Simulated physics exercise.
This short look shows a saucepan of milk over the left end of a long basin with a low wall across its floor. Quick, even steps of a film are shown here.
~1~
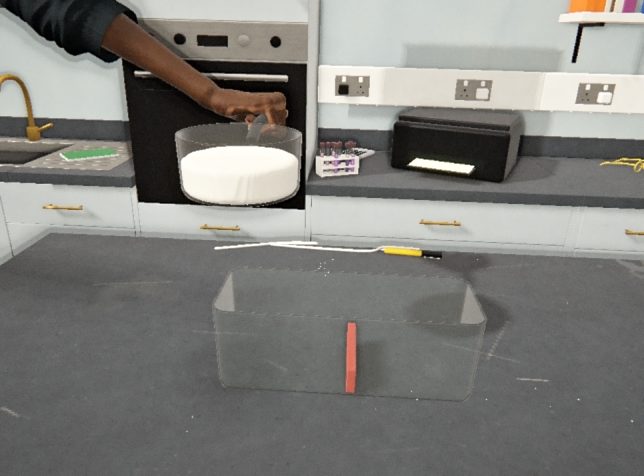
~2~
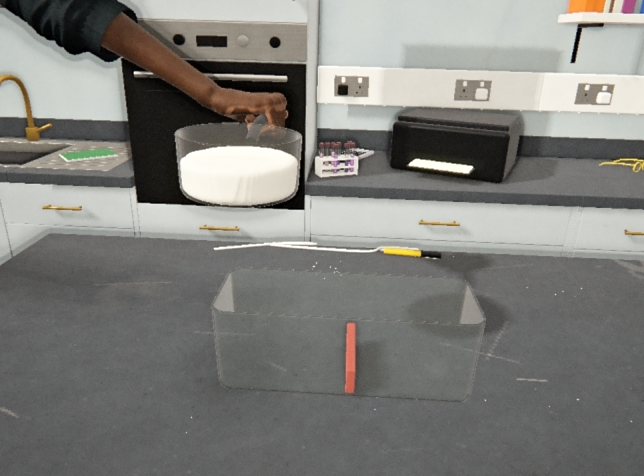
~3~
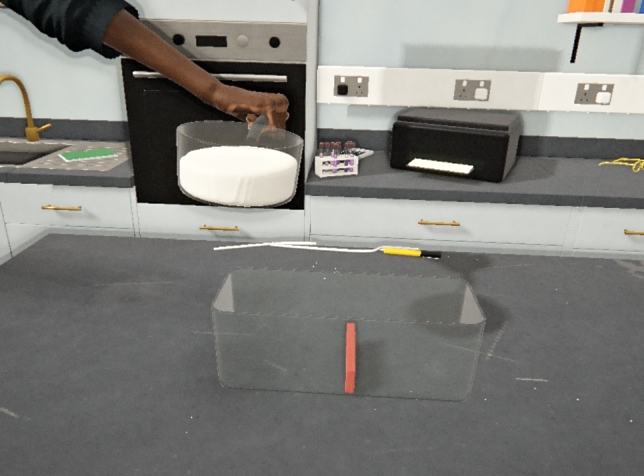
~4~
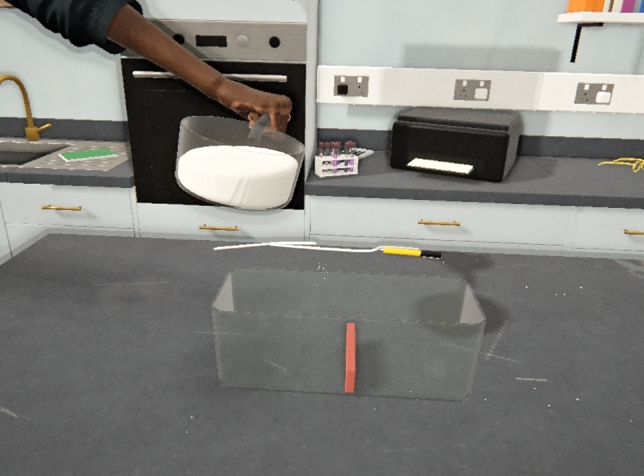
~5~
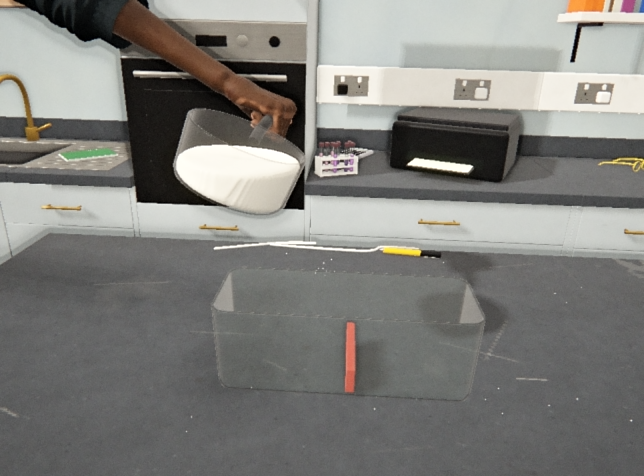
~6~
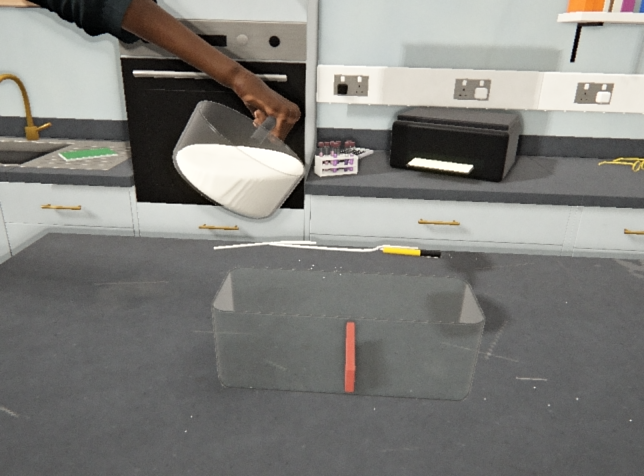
A dark-skinned arm in a black sleeve reaches in from the upper left of a kitchen, seen from across a dark grey worktop. Its hand holds a clear round pan of white milk above a long transparent basin with a low red wall, before a black oven. The pan, level at first, tilts steadily down to the right, while the camera stays still.
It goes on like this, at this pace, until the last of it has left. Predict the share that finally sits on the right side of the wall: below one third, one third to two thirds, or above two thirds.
Well, the amount right of the wall falls short of a third.
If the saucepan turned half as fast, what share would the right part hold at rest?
Roughly 40 in a hundred.
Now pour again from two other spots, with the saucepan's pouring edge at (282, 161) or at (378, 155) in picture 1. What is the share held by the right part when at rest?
In order, roughly 10 percent and 85 percent.
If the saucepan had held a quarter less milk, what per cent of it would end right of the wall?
My estimate is about 10 percent.
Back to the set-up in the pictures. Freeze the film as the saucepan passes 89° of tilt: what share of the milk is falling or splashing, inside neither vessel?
It works out to about 50 percent.
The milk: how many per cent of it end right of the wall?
Some 25 parts in a hundred.
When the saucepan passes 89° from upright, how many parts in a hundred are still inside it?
Still holding around 35 %, give or take.
A moment on, the saucepan is tipped on its side and 33 per cent is still to pour, 14 is left of the wall and 6 right of it.
Next, the saucepan is tipped right over and 8 per cent is still to pour, 58 is left of the wall and 23 right of it.
Then the saucepan is tipped right over and 1 per cent is still to pour, 70 is left of the wall and 24 right of it.
Later the saucepan is tipped right over and 0 per cent is still to pour, 72 is left of the wall and 25 right of it.
Finally, 72 per cent lies left of the wall, 25 right of it and 3 outside.
